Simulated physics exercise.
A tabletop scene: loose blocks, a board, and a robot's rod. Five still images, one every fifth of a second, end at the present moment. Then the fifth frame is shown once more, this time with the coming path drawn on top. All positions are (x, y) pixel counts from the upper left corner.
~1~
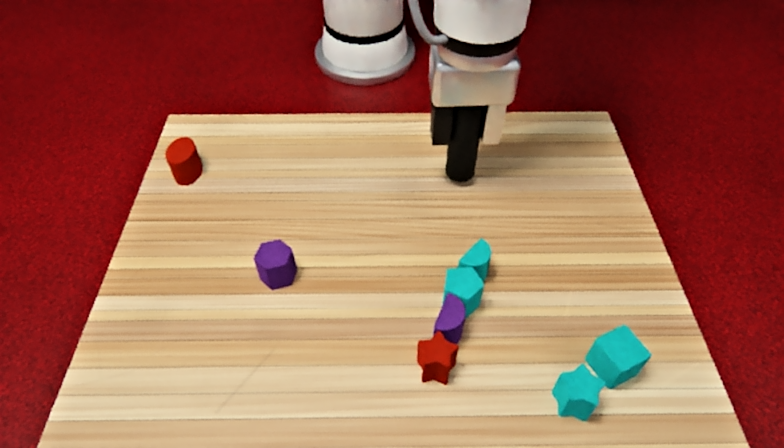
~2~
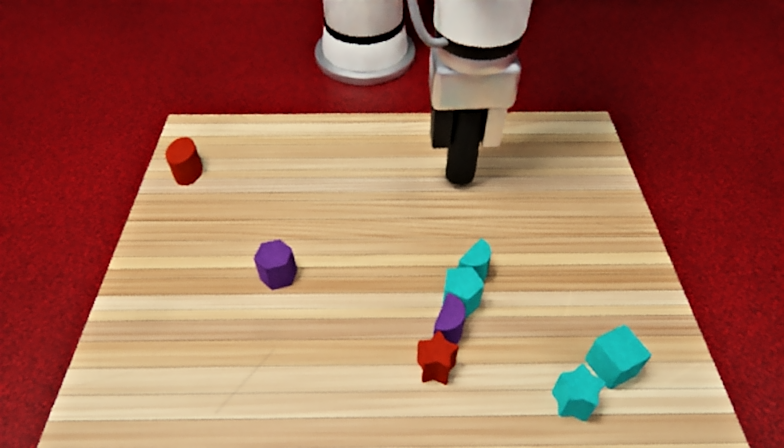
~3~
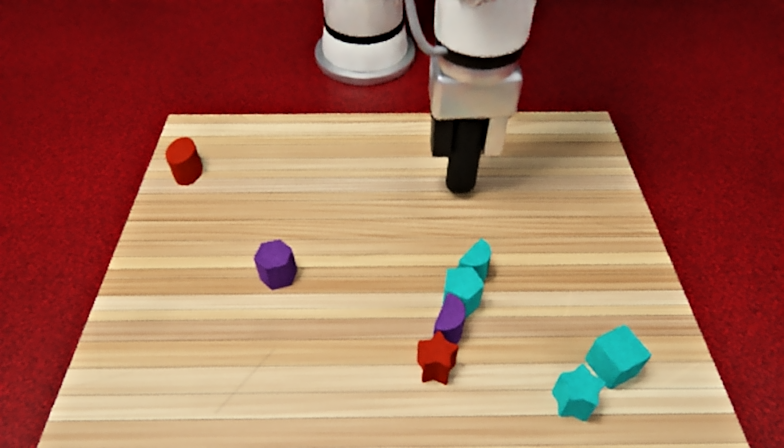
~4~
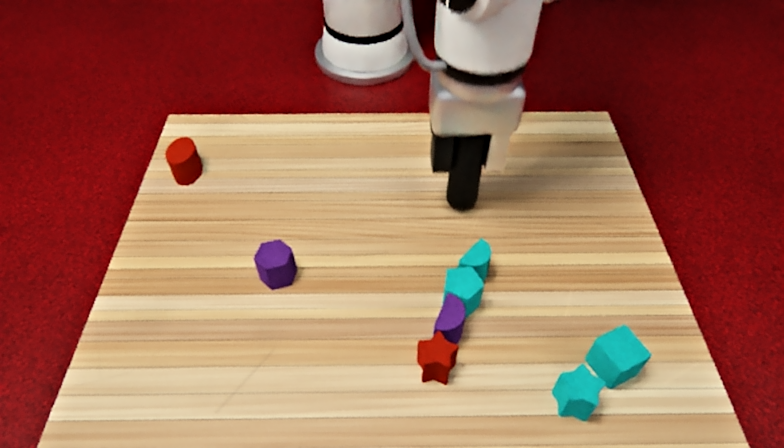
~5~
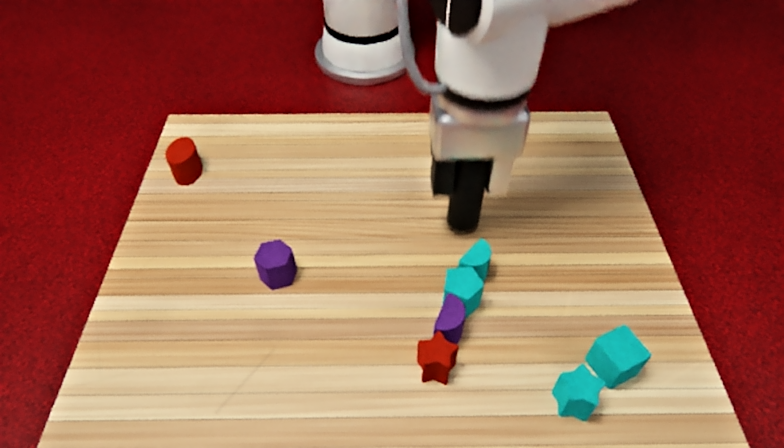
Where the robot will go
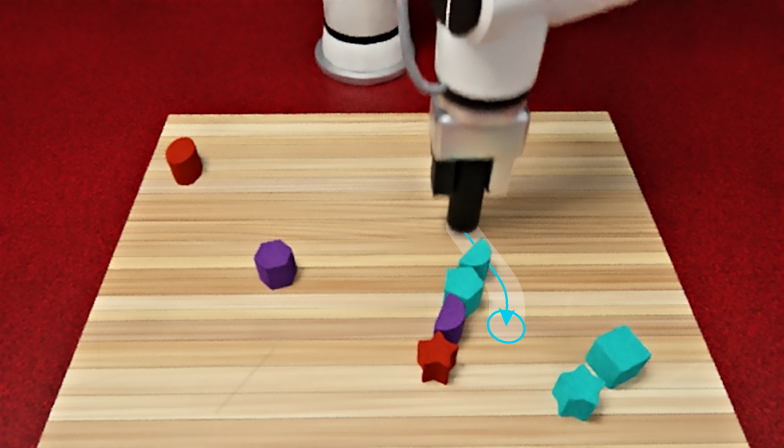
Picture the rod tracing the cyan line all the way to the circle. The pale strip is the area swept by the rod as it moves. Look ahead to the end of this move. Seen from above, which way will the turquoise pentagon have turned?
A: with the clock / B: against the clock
A.
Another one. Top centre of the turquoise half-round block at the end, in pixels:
If I read the scene right, the answer is (484, 292).
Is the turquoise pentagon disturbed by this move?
The block moves away from its spot.
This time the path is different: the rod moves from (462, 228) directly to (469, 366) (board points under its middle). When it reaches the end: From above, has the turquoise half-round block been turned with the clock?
I'd say no.
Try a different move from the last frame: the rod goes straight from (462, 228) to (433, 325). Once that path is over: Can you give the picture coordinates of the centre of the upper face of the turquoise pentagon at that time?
In the picture, it is at (474, 307).
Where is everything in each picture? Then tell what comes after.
In the first picture, tip of the rod at (460, 172), middles of tops, red star block at (438, 349), purple half-round block at (451, 313), turquoise pentagon at (463, 281), turquoise half-round block at (478, 254).
In the second picture, rod at (460, 175), nothing pushed.
In the third picture, rod at (460, 184), nothing pushed.
In the fourth picture, rod at (461, 199), nothing pushed.
In the fifth picture, rod at (463, 221), red star block at (438, 349), purple half-round block at (451, 313), turquoise pentagon at (463, 281), turquoise half-round block at (478, 254).
The line goes from (462, 228) via (483, 256) and (504, 288), ending at (506, 326).
The first path, step by step. One third of the way, rod at (485, 251); red star block at (437, 355); purple half-round block at (447, 317); turquoise pentagon at (459, 287); turquoise half-round block at (481, 263), turned 15° clockwise.
Two thirds of the way, rod at (506, 282); red star block at (436, 357); purple half-round block at (445, 319); turquoise pentagon at (457, 289); turquoise half-round block at (488, 279), turned 110° clockwise.
At the end, rod at (508, 320); red star block at (436, 360); purple half-round block at (440, 321), turned 20° anticlockwise; turquoise pentagon at (452, 290), turned 20° clockwise; turquoise half-round block at (484, 292), turned 150° clockwise.
